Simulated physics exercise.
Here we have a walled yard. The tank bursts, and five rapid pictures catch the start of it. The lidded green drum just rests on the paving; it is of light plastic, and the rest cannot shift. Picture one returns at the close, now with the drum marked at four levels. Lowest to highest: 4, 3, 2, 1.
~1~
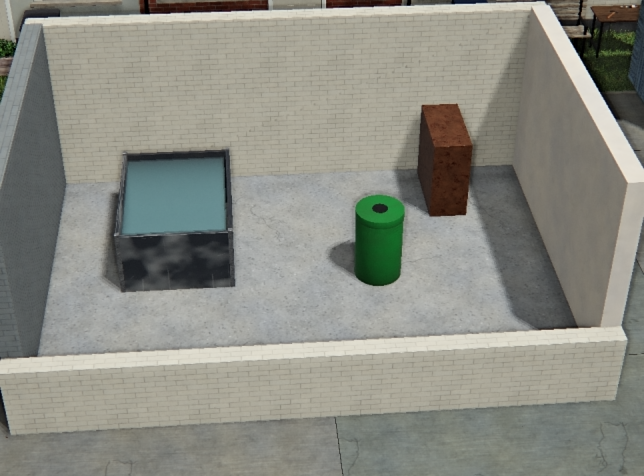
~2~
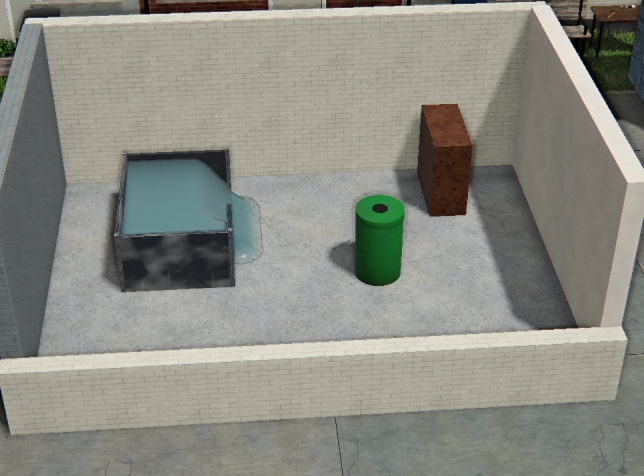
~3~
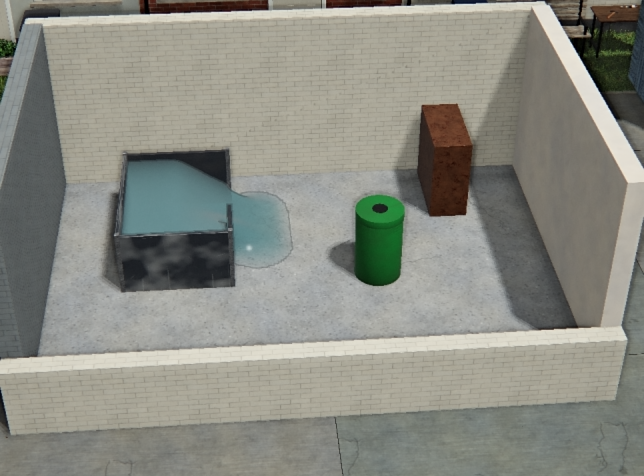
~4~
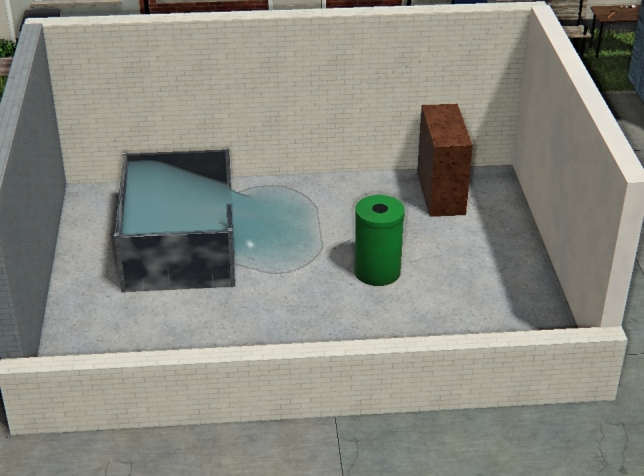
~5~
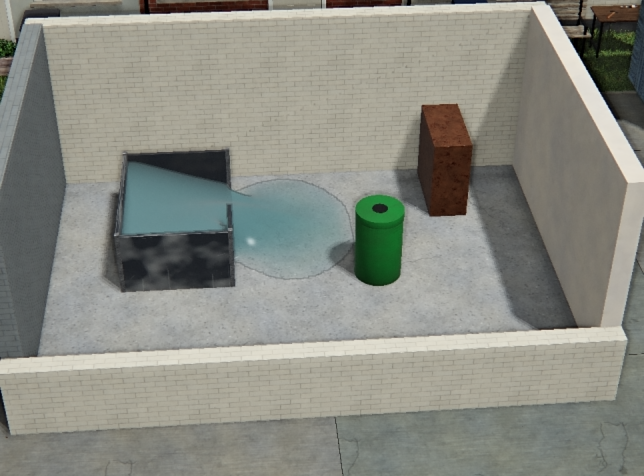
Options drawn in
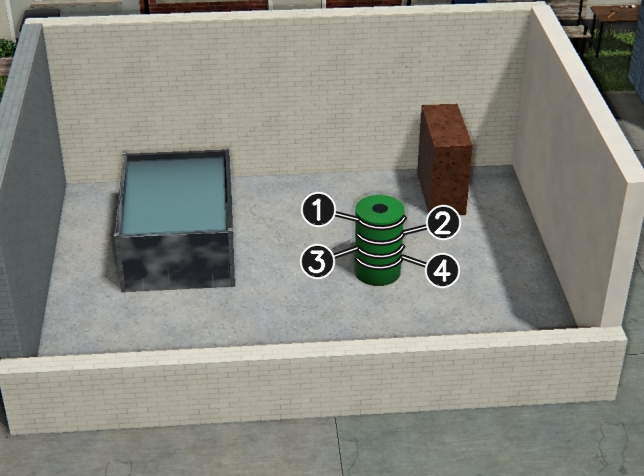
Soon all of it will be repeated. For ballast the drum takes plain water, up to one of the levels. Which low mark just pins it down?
Use line 4.
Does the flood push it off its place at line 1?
No.
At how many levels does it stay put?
All of them.
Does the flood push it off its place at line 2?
No.
On the marked copy, 1 at (383, 227); 2 at (382, 243); 3 at (382, 256); 4 at (381, 267); from the bottom up 4, 3, 2, 1.
If 1 is chosen, it does not move.
If 2 is chosen, it does not move.
If 3 is chosen, it does not move.
If 4 is chosen, it does not move.
